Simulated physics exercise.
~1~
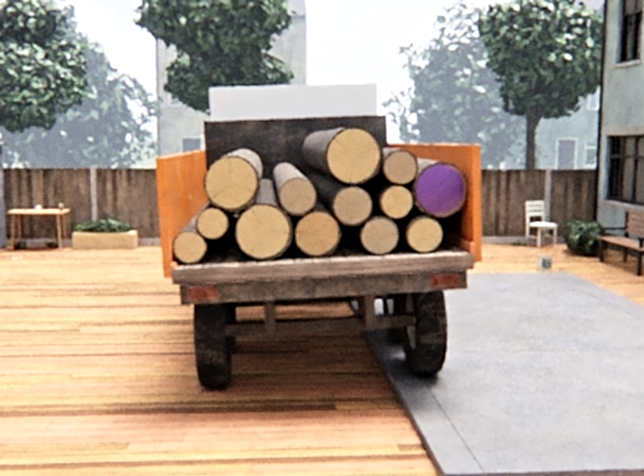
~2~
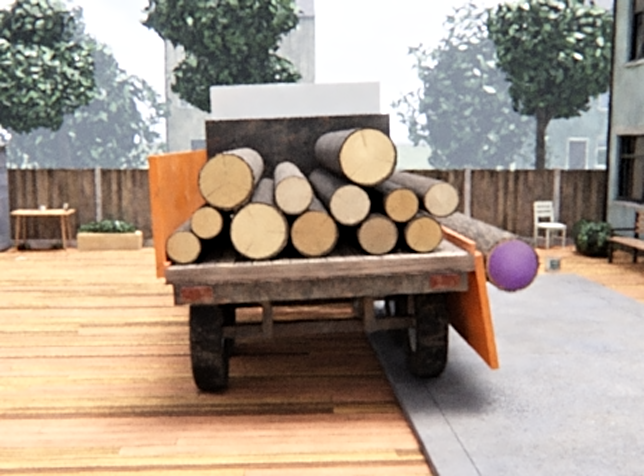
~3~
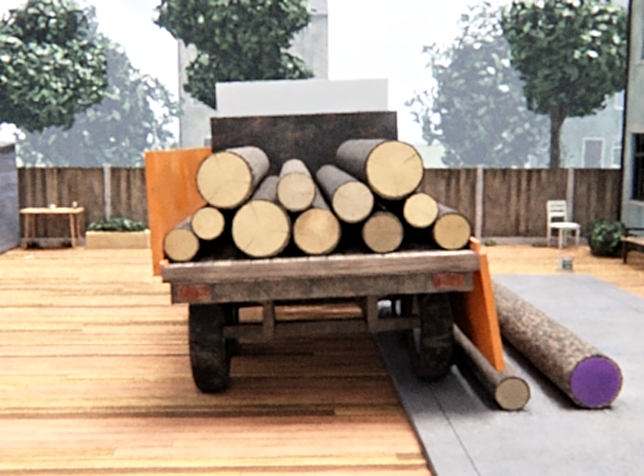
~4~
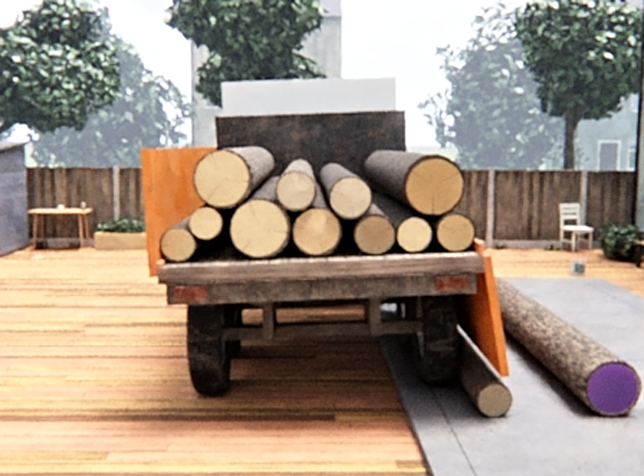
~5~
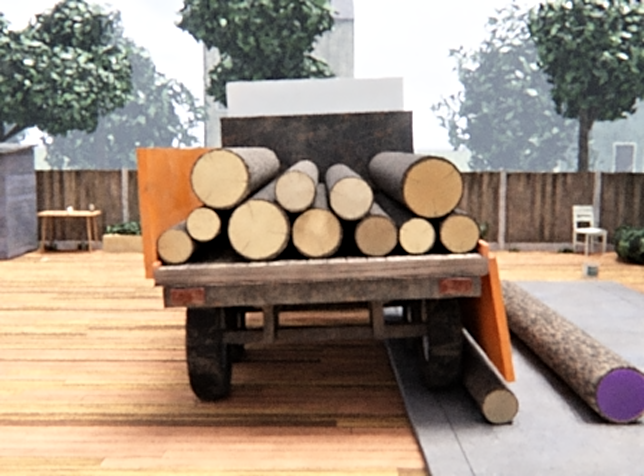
In this clip, the right side panel of a flatbed truck stacked with logs drops open, and a purple-ended log rolls off that side, followed by a smaller log; both come to lie on the ground while the rest stay on the bed.
